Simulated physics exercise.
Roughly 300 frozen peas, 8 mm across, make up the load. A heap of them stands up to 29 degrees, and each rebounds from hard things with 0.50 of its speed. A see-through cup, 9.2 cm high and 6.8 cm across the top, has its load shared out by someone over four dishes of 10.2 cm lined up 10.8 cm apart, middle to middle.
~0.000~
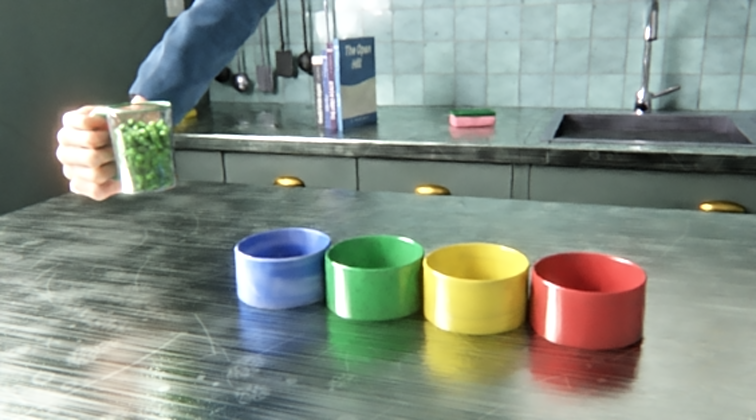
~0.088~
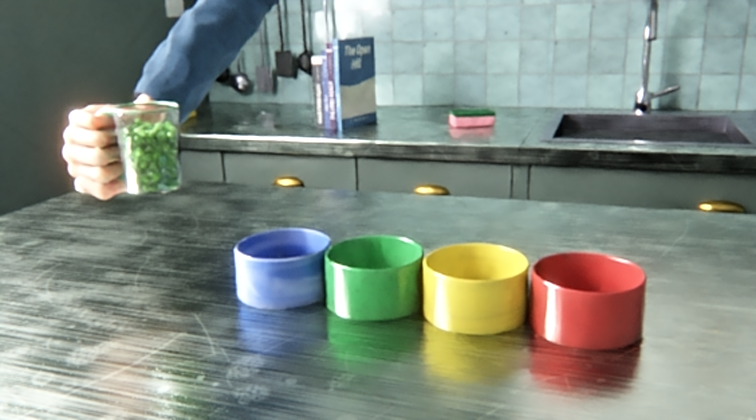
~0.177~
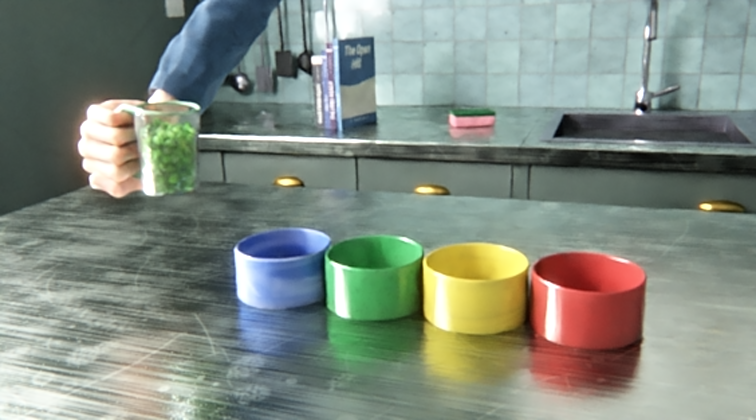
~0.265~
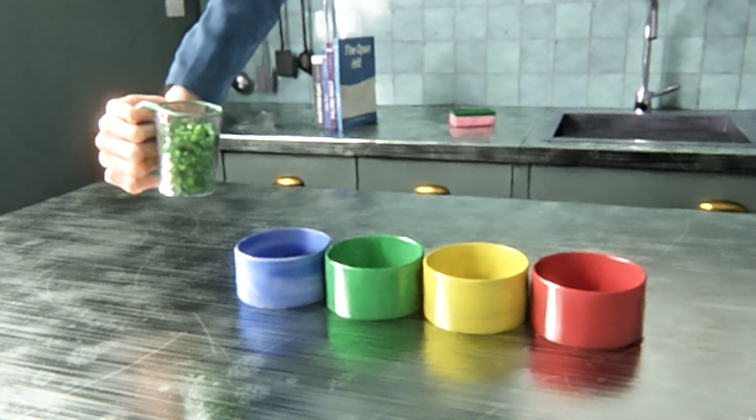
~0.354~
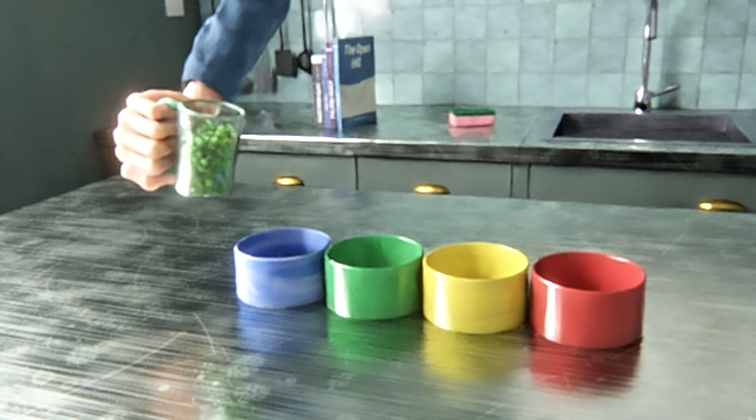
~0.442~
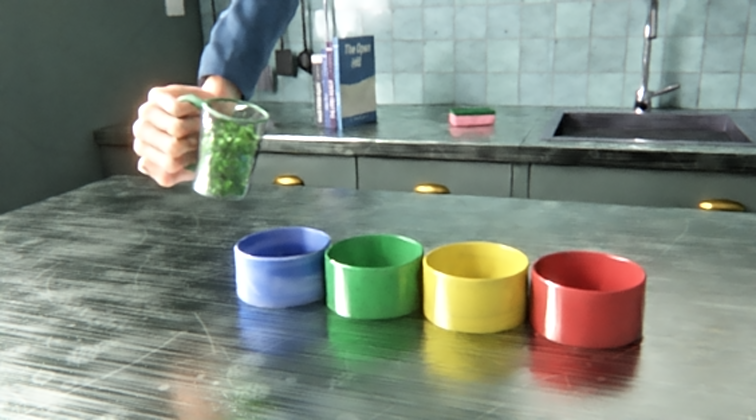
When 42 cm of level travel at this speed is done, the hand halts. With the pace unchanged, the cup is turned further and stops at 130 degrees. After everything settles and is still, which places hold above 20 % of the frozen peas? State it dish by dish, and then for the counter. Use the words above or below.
Red dish - above; blue dish - below; green dish - below; yellow dish - below; counter - below.
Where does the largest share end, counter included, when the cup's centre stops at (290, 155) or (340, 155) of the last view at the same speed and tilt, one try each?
Green; green.
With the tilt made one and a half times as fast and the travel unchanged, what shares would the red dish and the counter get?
Red: 100, counter: 0.
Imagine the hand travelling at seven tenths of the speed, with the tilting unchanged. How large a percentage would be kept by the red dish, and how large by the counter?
Red: 100; counter: 0.
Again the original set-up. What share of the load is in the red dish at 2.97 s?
About 100 percent.
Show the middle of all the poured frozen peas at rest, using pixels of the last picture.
Roughly (585, 303).
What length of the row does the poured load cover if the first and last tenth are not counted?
I'd estimate close to 6 cm.
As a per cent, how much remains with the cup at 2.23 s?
Roughly 80 per cent, give or take.
After 1.51 s, tilt 70 degrees; cup holds 100 %.
After 2.23 s, tilt 105 degrees; cup holds 80 %, red 15 %.
Then, at 2.97 s, tilt 130 degrees; cup holds 0 %, red 100 %.
By 3.3 s all is still; red 100 %, blue 0 %, green 0 %, yellow 0 %, counter 0 %.
